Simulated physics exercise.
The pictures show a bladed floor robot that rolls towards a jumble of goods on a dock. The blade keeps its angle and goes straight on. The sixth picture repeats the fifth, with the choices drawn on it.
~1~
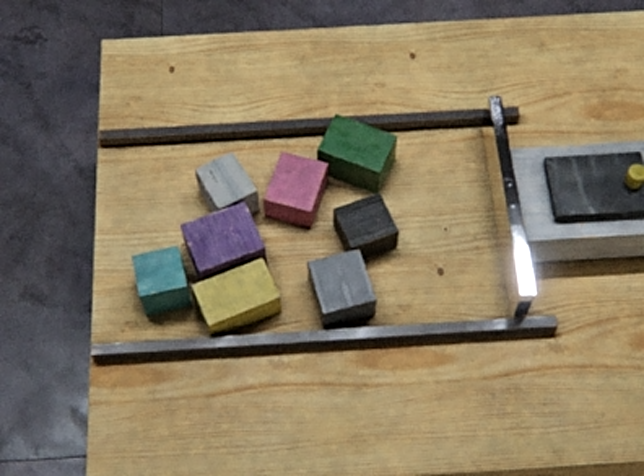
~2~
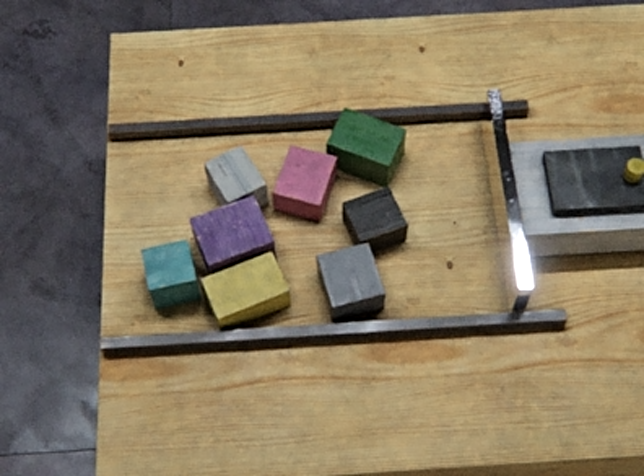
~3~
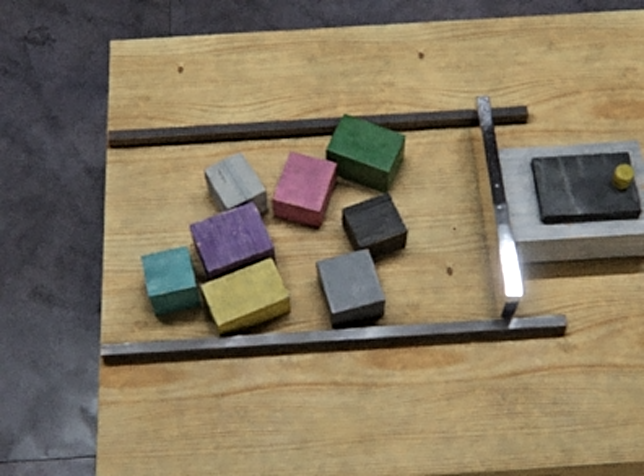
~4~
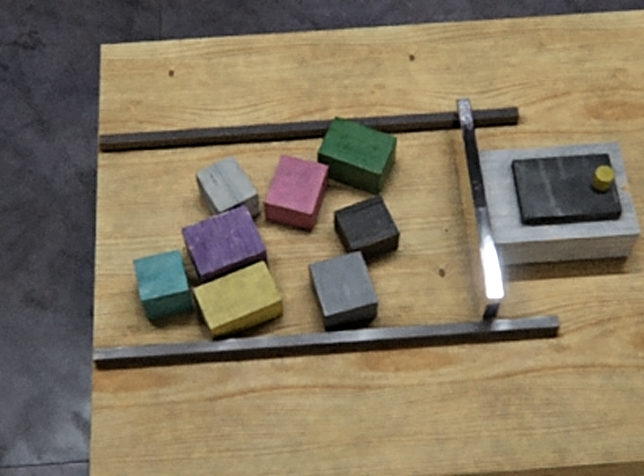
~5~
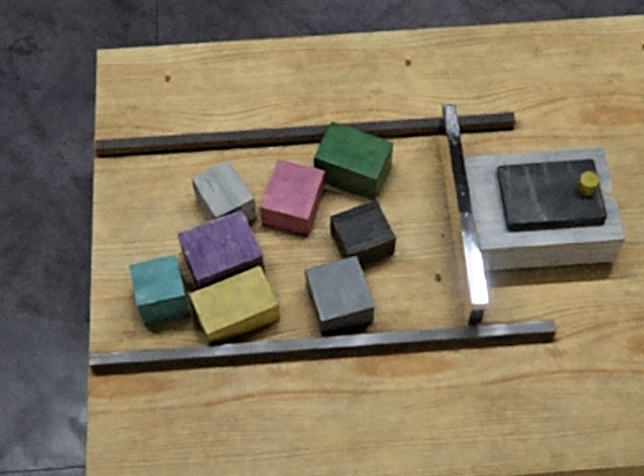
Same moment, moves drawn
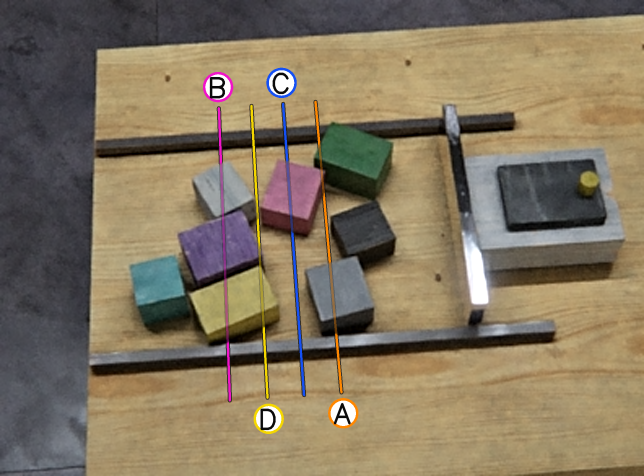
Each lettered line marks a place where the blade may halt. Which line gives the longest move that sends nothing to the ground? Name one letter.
Stop at D.
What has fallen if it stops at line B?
The turquoise crate goes over.
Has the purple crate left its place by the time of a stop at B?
Yes.
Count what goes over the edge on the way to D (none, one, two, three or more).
The count is none.
On the marked copy, A at (328, 237); B at (224, 244); C at (293, 239); D at (259, 241).
Taking D. A third of the way, robot (471, 198); green crate (335, 163); black crate (354, 233).
Two thirds of the way, robot (397, 203); turquoise crate (147, 293); white box (190, 187).
When it is over, robot (343, 207); turquoise crate (94, 298); white box (148, 182); nothing has fallen.
As for the rest, A is safe but short; B drops the turquoise crate; C is safe but short.
